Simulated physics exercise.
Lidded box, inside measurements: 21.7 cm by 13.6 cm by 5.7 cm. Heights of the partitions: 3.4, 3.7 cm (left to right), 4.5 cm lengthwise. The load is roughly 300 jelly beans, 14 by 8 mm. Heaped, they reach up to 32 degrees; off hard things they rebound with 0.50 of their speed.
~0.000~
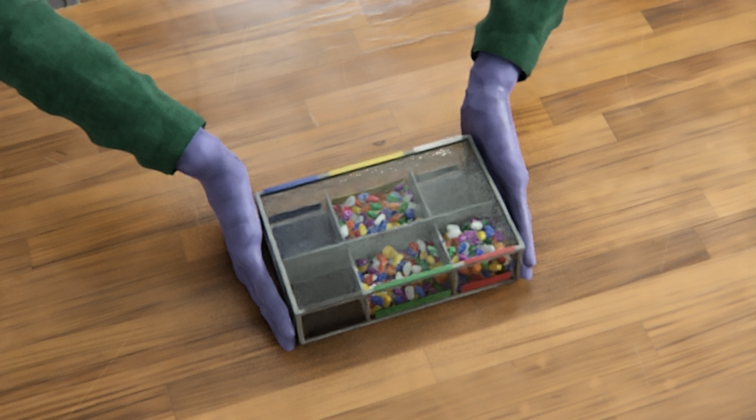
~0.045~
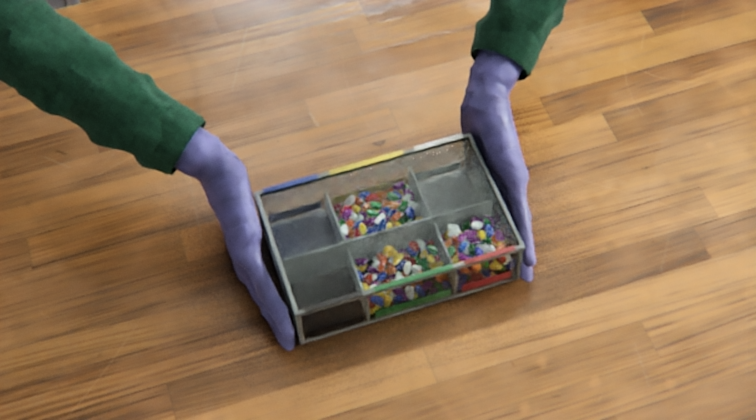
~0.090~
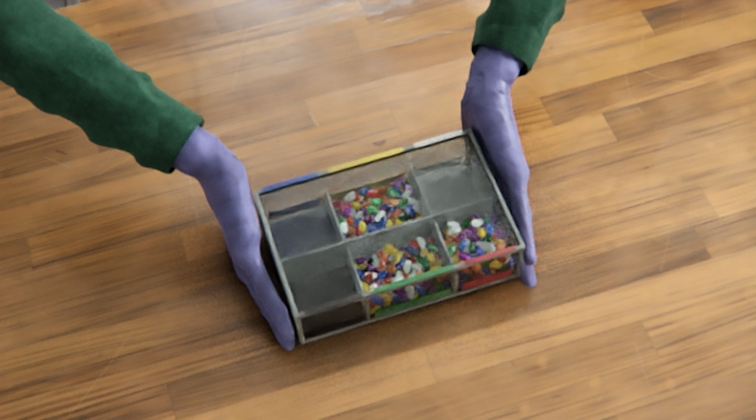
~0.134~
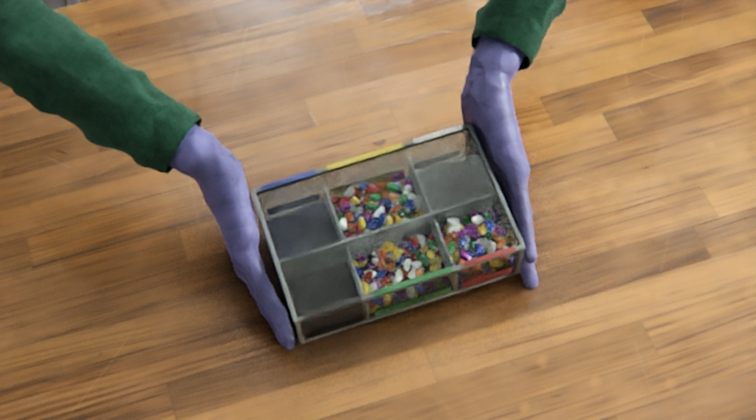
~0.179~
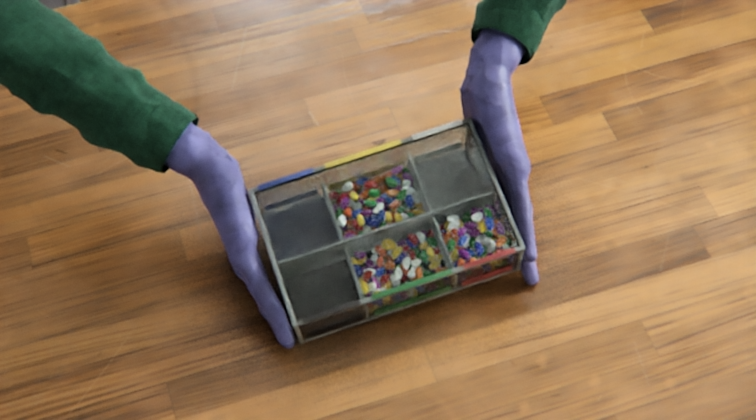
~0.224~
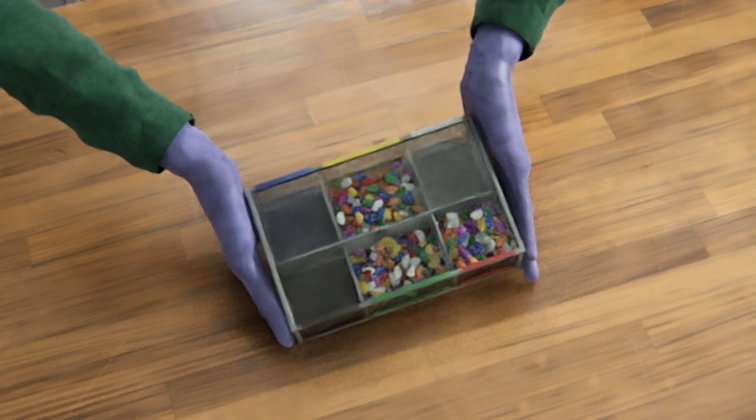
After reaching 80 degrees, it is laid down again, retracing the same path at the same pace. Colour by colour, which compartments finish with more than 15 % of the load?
Red compartment: Yes, blue compartment: No, green compartment: Yes, yellow compartment: Yes, white compartment: No, black compartment: No.
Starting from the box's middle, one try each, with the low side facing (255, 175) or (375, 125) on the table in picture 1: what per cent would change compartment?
Estimate: Some 15 % and some 10 % respectively.
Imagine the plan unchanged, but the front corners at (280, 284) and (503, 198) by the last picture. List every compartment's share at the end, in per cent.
Red 25, blue 15, green 25, yellow 30, white 0, black 0.
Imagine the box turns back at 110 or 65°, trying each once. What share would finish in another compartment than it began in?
I'd put them near 30 and 5 percent in that order.
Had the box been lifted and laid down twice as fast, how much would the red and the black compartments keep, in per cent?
Red 35 %; black 5 %.
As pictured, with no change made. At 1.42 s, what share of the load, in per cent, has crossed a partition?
I'd say around 15 per cent.
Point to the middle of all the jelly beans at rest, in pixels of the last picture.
My guess is close to (406, 272).
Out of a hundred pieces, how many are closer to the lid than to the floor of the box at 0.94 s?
Something like 30 percent of the pieces.
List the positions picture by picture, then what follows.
In the first picture, box tilt 0 degrees, front corners at (298, 311) and (520, 246); red 35 %, green 30 %, yellow 35 %.
In the second picture, box tilt 1 degrees, front corners at (298, 312) and (520, 246).
In the third picture, box tilt 3 degrees, front corners at (298, 314) and (520, 246), lowest corner left front.
In the fourth picture, box tilt 8 degrees, front corners at (297, 318) and (520, 246), lowest corner left front.
In the fifth picture, box tilt 12 degrees, front corners at (296, 322) and (520, 247), lowest corner left front.
In the sixth picture, box tilt 17 degrees, front corners at (295, 327) and (520, 249), lowest corner left front; red 35 %, green 30 %, yellow 35 %. The box's pace is about 100 degrees a second.
After 0.94 s, tilt 80 degrees; red 35 %, green 30 %, yellow 30 %.
Then, at 1.42 s, tilt 34 degrees; red 35 %, green 35 %, yellow 25 %, black 5 %.
After 1.96 s, tilt 0 degrees; red 30 %, green 35 %, yellow 25 %, black 5 %.
At rest (2.6 s), red 30 %, blue 0 %, green 35 %, yellow 25 %, white 0 %, black 5 %.
